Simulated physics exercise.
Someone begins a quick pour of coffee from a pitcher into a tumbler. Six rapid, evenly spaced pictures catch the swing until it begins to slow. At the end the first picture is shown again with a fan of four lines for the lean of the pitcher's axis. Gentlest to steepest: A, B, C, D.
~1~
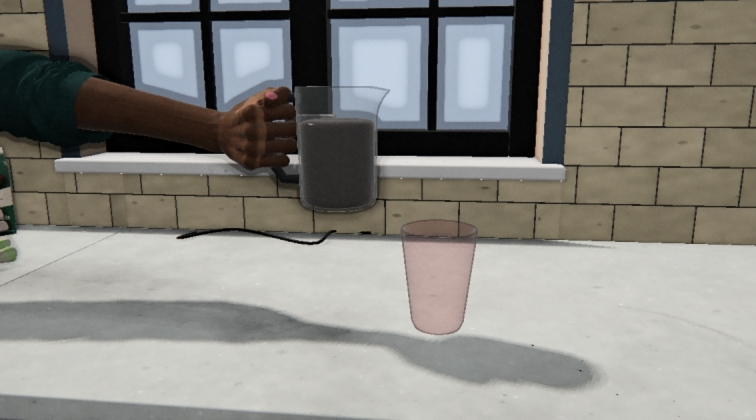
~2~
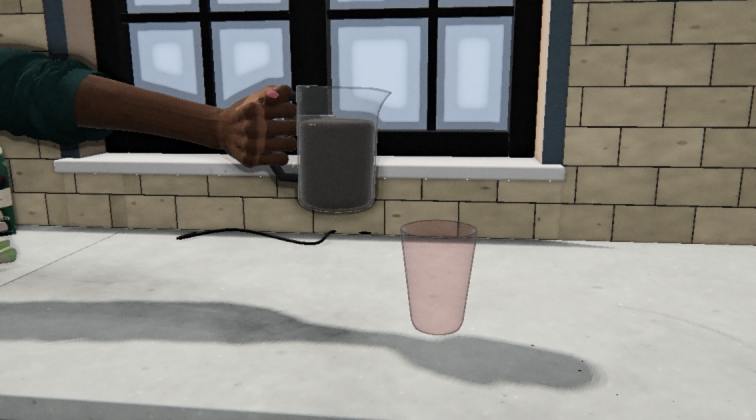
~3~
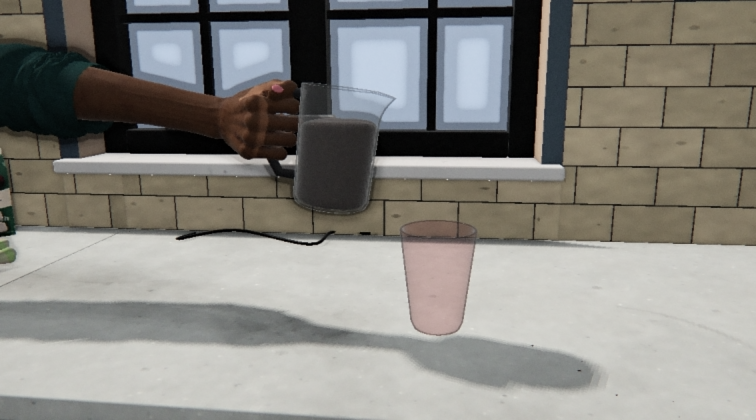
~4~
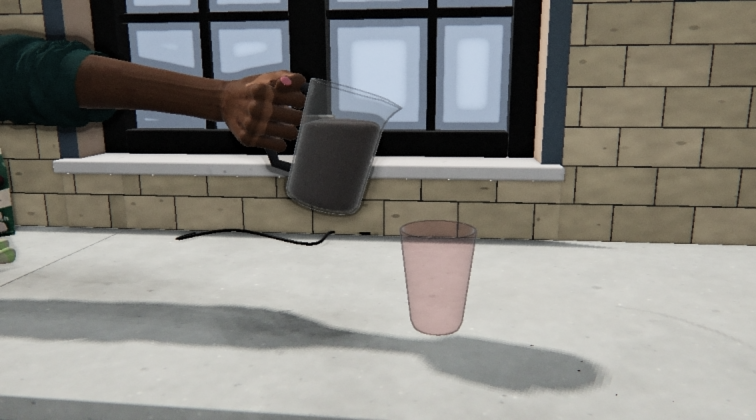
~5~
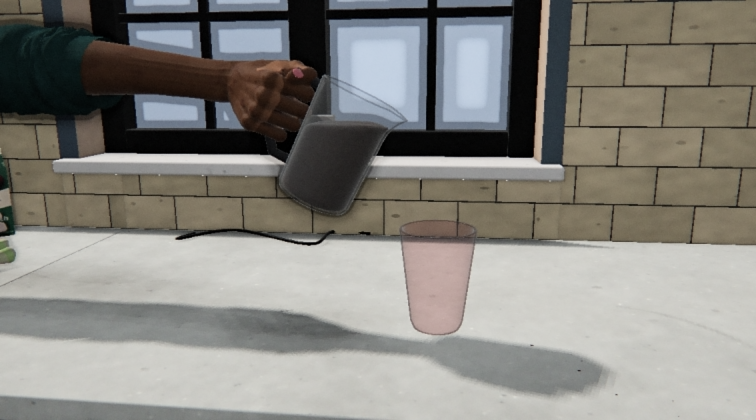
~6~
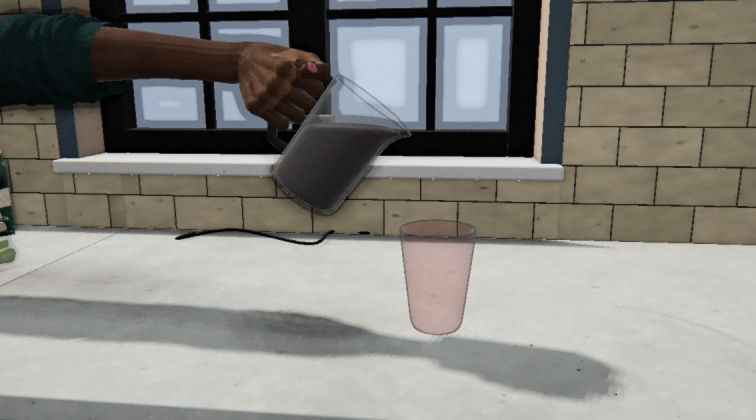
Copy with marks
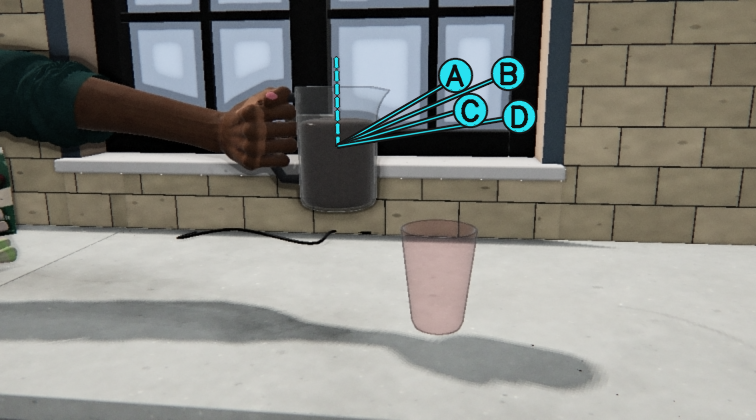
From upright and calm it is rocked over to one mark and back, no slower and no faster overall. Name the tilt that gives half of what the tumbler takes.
Mark C.
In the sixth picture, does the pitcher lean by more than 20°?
Yes.
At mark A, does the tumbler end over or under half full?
Under.
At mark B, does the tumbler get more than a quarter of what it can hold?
Yes, clearly.
In cyan, A at (442, 85); B at (492, 80); C at (452, 112); D at (502, 119).
With A, the tumbler ends with about 24 % of what it can hold.
With B, the tumbler ends with about 38 % of what it can hold.
With C, the tumbler ends with about 52 % of what it can hold.
With D, the tumbler ends with about 66 % of what it can hold; 3 % of the coffee is spilt.
